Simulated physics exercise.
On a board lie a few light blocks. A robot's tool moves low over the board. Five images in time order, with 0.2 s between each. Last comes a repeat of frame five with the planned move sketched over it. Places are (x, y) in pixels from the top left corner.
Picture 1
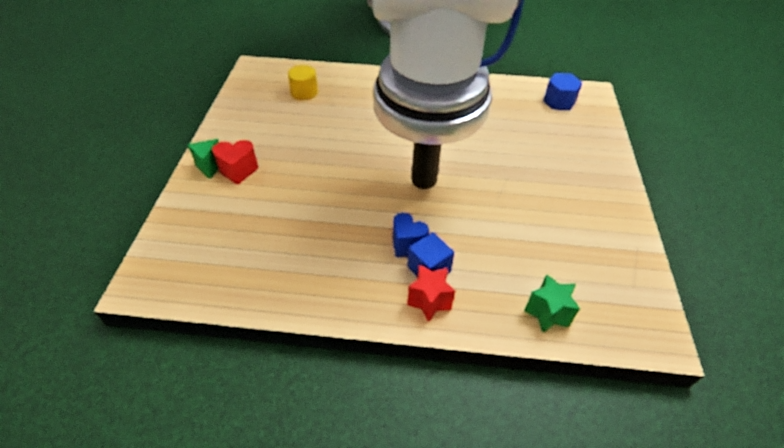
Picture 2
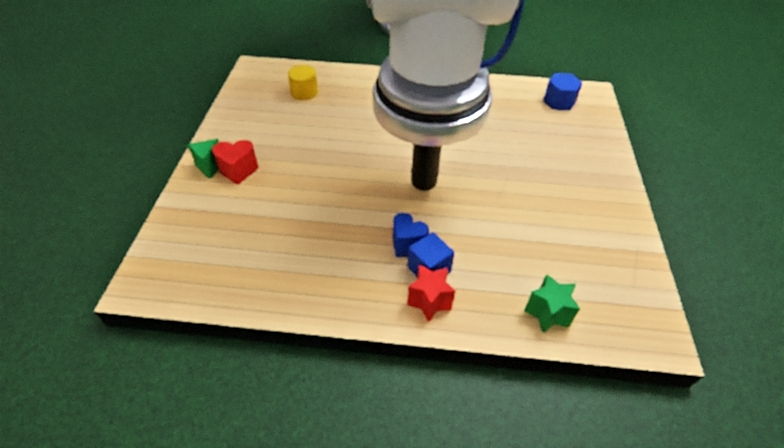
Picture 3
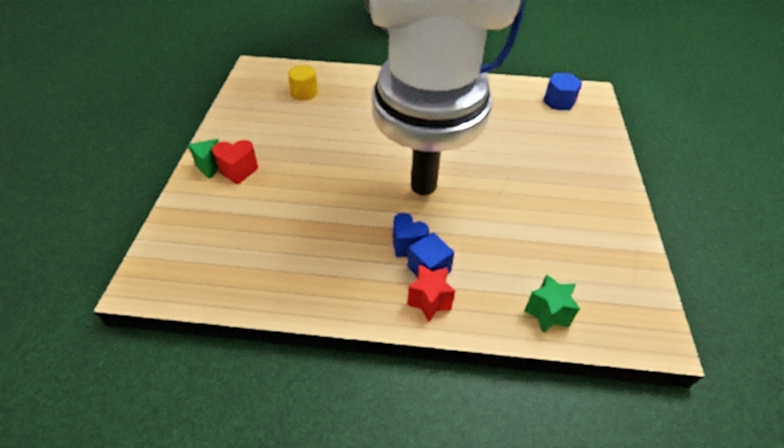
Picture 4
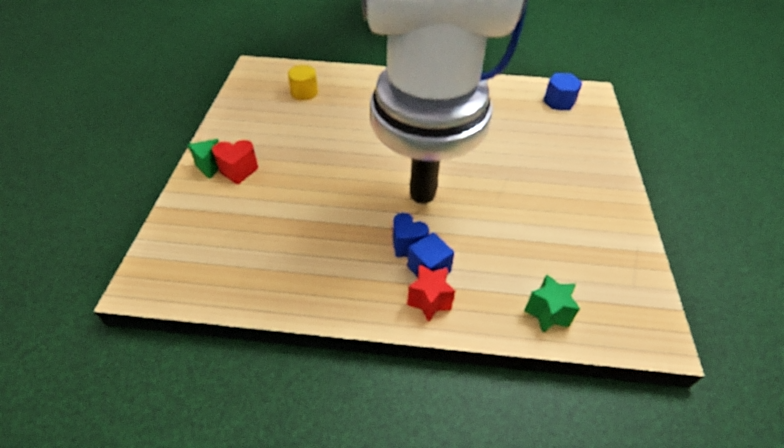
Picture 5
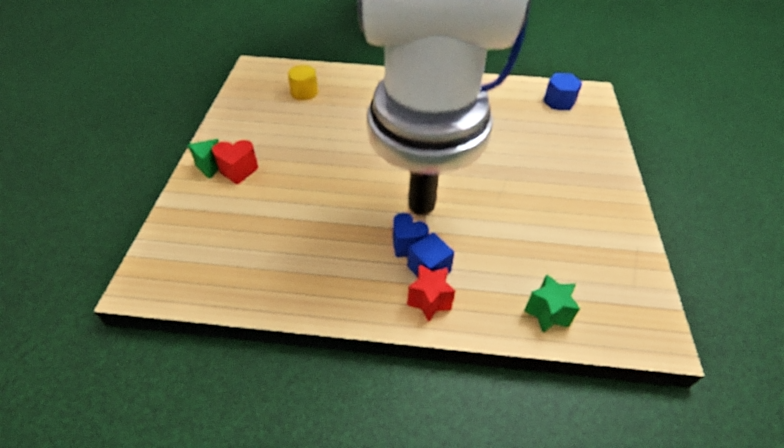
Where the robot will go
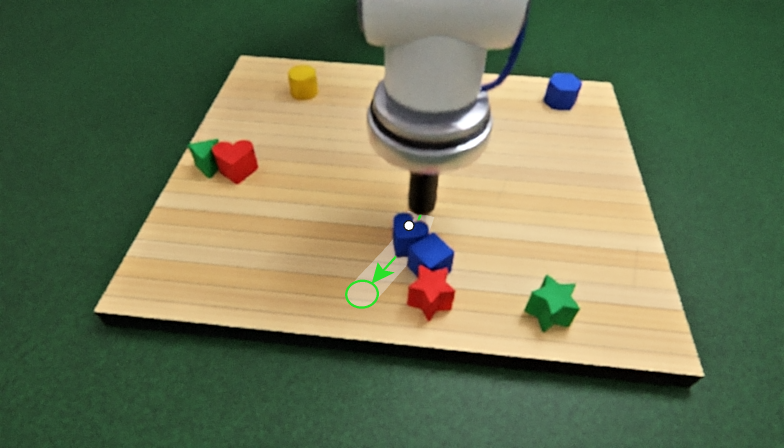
The robot's tool moves slightly toward the blue heart-shaped block while the blocks stay still.
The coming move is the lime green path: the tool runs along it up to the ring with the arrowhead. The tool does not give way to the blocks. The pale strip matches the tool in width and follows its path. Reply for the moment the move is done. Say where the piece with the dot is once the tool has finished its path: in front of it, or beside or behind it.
By the time the path ends, the piece with the dot is still sitting right in front of the tool.
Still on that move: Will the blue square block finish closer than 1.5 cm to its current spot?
Yes.
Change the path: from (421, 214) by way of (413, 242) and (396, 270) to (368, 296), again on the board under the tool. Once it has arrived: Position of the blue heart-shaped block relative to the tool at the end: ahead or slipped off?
I expect it to be in front.
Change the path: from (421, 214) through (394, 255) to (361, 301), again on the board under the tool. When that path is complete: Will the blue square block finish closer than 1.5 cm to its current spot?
Yes, that is how it ends up.
The line goes from (421, 214) through (399, 254) to (362, 294); the dot is on the blue heart-shaped block.
What follows on the original path. One third of the way, tool at (409, 233); blue heart-shaped block at (400, 241), turned 15° anticlockwise; blue square block at (433, 254), turned 15° anticlockwise; red star-shaped block at (434, 285).
Two thirds of the way, tool at (387, 259); blue heart-shaped block at (379, 269), turned 20° anticlockwise; blue square block at (434, 255), turned 20° anticlockwise; red star-shaped block at (435, 286).
At the end, tool at (362, 286); blue heart-shaped block at (359, 301), turned 35° anticlockwise; blue square block at (434, 255), turned 20° anticlockwise; red star-shaped block at (435, 286).
